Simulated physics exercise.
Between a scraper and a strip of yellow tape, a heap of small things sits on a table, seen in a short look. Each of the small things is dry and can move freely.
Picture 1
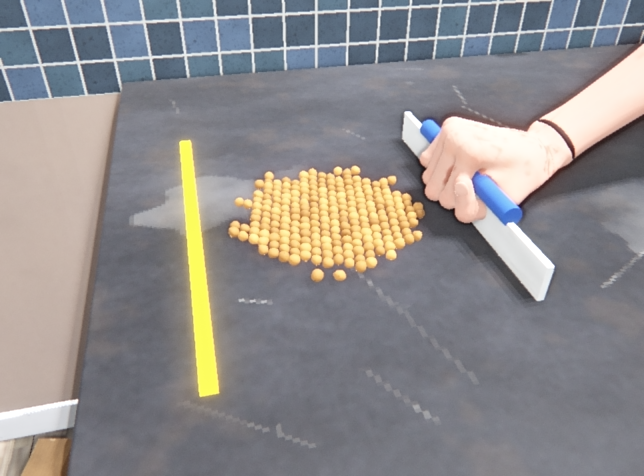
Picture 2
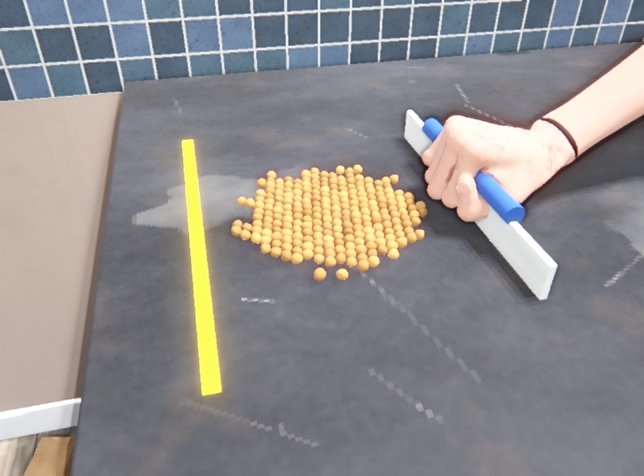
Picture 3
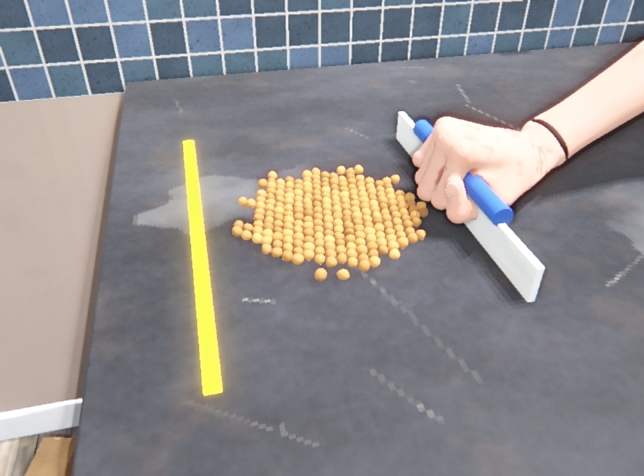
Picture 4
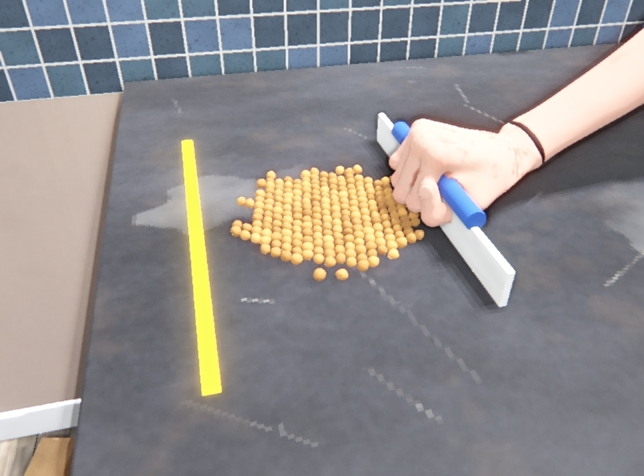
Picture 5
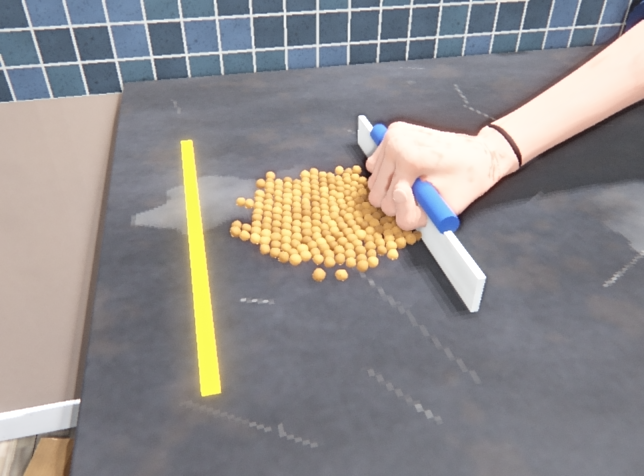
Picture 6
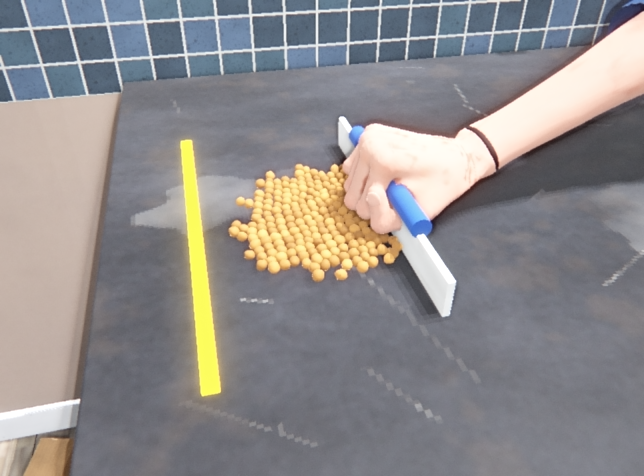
On a dark tabletop, a hand slides a scraper left, pushing into piled roasted chickpeas.
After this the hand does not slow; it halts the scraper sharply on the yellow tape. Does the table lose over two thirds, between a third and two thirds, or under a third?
I reckon it loses beneath a third of the pile.
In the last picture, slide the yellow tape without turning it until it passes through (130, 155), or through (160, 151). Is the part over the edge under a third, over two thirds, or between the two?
For the first line it's beyond two thirds, and for the second it's one to two thirds.
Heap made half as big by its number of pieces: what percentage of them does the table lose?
Result: Near 0 %.
Soon, scraper still moving, near (283, 193); heap all on the table, its front near (168, 241).
A while on, scraper stopped at the yellow tape; heap a small part over the edge.
Finally, scraper stopped at the yellow tape; heap a small part over the edge.
